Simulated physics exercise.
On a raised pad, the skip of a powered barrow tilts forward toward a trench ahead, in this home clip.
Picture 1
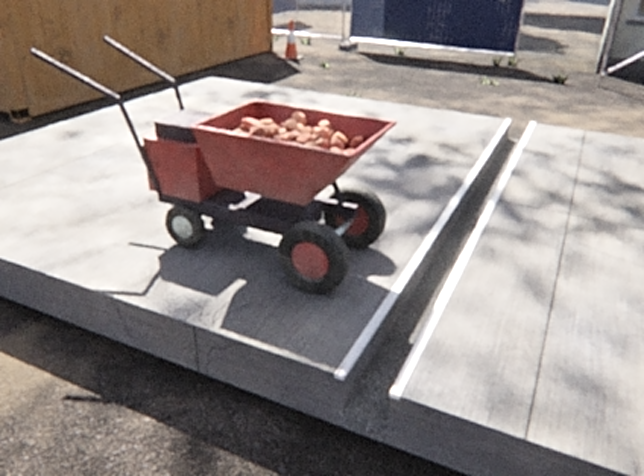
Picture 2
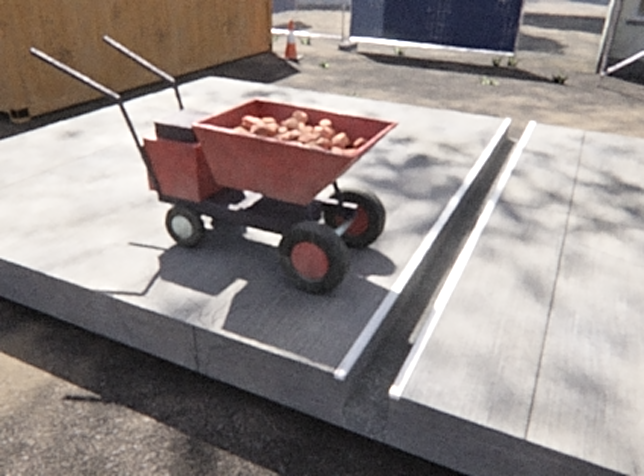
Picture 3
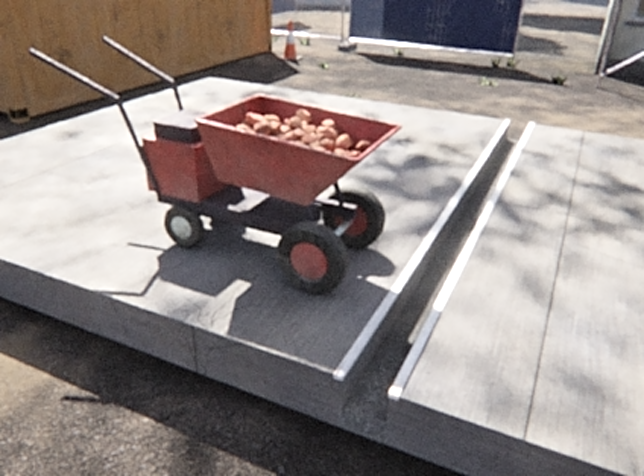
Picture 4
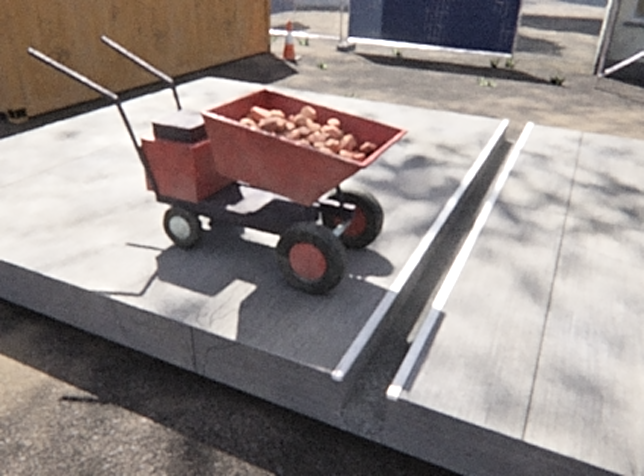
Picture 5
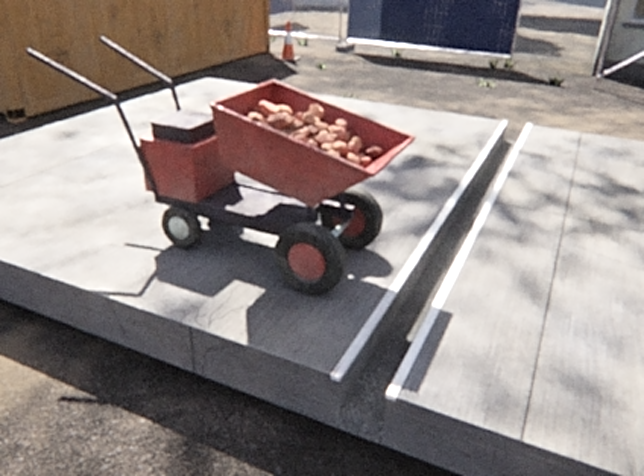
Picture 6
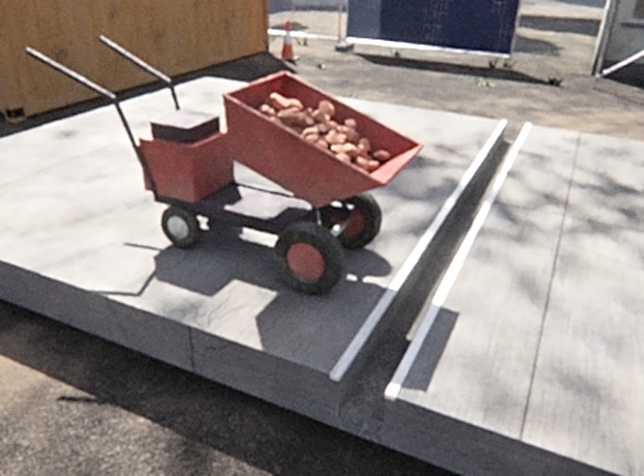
Red skip of a small wheeled barrow, loaded with reddish lumps, tilting gradually forward to the right on a raised concrete pad.
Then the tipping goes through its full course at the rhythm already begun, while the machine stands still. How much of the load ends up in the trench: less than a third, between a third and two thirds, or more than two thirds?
What ends in the trench is going to be under one-third of the load.
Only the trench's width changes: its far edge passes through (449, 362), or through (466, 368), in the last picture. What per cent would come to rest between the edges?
70 and 90 percent.
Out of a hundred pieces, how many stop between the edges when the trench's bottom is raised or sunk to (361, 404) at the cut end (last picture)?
Close to 0 per cent.
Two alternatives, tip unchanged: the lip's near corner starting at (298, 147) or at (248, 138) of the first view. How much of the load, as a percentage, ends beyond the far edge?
10 % for the first, 0 % for the second.
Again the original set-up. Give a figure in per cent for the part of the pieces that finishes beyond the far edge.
Around 65 %.
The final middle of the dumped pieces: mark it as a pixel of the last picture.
Close to (485, 306) in the last picture.
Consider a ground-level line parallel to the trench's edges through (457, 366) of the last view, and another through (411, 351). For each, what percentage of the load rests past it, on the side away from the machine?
The first comes to 40 per cent, the second to 60 per cent.
Just after the last frame, skip tipped steeply; every one in the skip.
A moment on, skip tipped right over; roughly two thirds in the skip; roughly a third beyond it; just a few falling.
Further on, skip tipped right over; roughly a third in the skip; just a few in or heaped over the trench; roughly two thirds beyond it.
When it is over, skip tipped right over; roughly a third in the skip; just a few in or heaped over the trench; roughly two thirds beyond it.
